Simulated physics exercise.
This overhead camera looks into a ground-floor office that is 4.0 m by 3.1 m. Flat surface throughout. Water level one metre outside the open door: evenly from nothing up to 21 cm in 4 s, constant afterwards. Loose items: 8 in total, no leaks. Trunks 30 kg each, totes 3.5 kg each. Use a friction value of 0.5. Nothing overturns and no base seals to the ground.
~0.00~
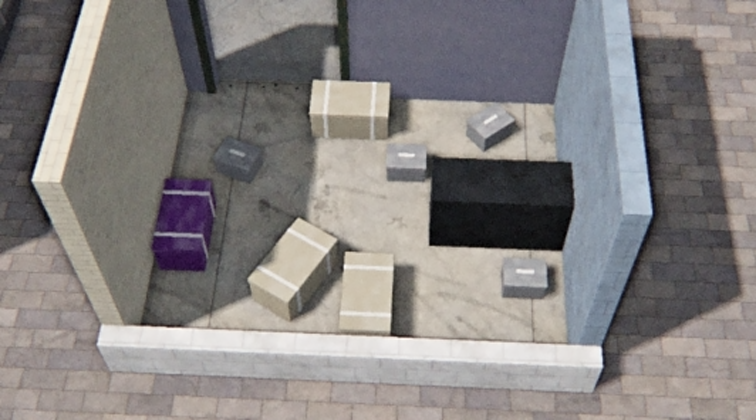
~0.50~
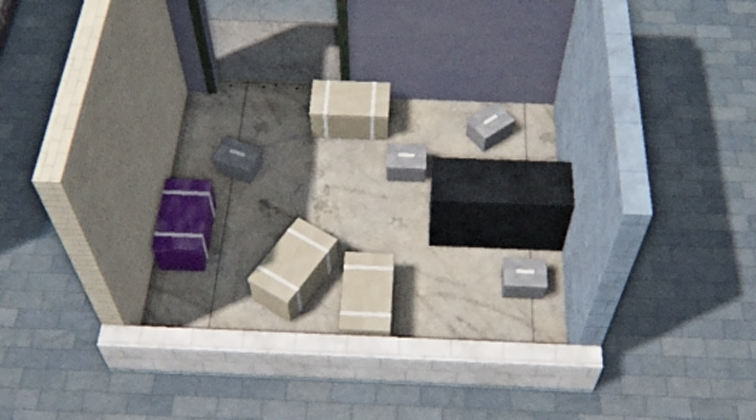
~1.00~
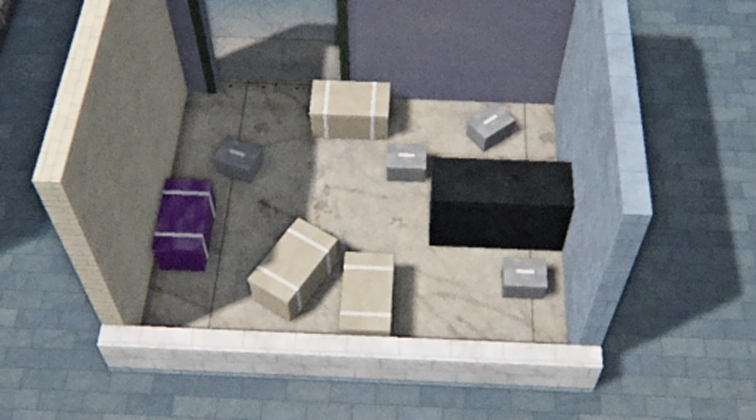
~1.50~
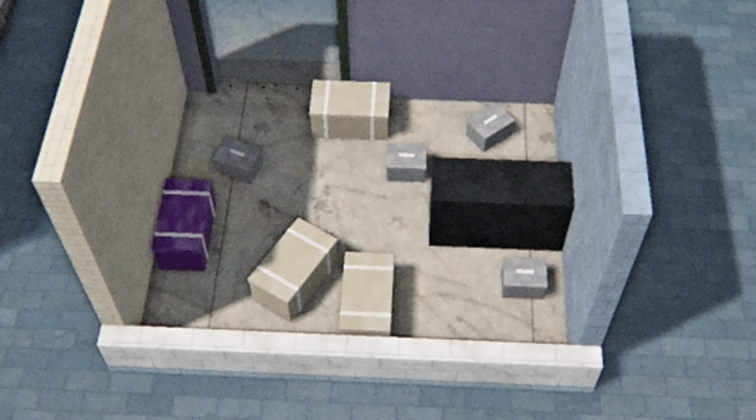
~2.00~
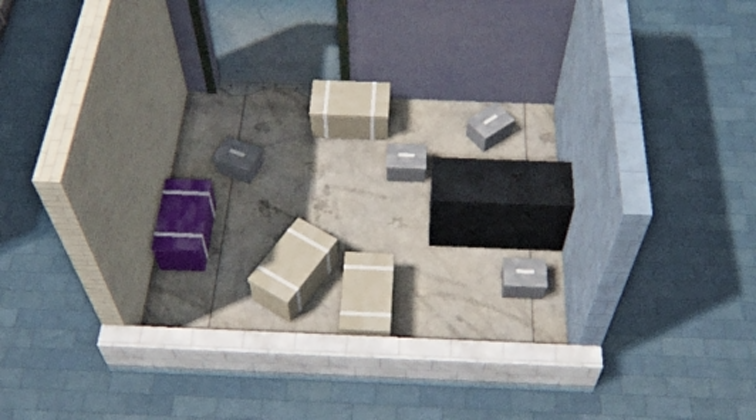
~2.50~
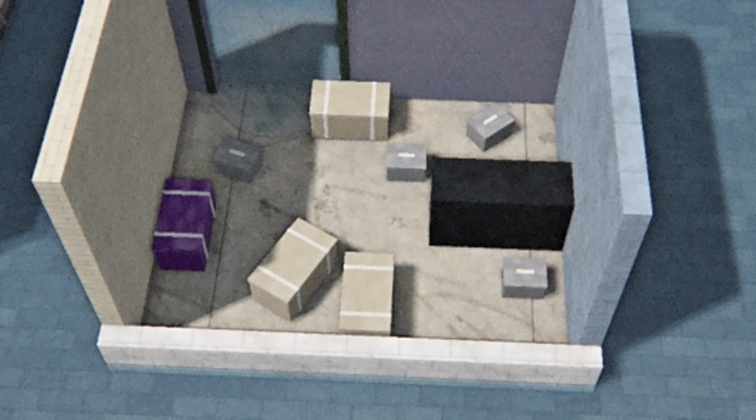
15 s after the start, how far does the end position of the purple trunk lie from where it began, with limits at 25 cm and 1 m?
It lies beyond 1 m away.
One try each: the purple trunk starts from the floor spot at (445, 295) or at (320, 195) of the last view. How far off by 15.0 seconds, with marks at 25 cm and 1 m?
The first time it wanders a bit, the second time it wanders far off.
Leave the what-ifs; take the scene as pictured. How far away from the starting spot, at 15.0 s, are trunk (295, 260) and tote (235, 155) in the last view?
120 cm, 250 cm.
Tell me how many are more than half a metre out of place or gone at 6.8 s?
I get 2.
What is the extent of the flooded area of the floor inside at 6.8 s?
I'd put it close to 10.5 m2.
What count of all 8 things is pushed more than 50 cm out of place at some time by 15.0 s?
Count: 7.
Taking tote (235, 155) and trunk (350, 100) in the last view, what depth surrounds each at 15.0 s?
Close to 20 and 17 centimetres.
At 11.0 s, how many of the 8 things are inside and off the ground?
At that time the total is 8.
After 3.5 s the purple trunk is near (182, 214), 0.0 m from its start, aground; 0 afloat.
After 6.8 s the purple trunk is near (203, 284), 0.9 m from its start, afloat; 3 afloat.
After 11.0 s the purple trunk is near (368, 267), 1.9 m from its start, afloat; 8 afloat.
After 15.0 s the purple trunk is near (350, 203), 1.6 m from its start, afloat; 8 afloat.
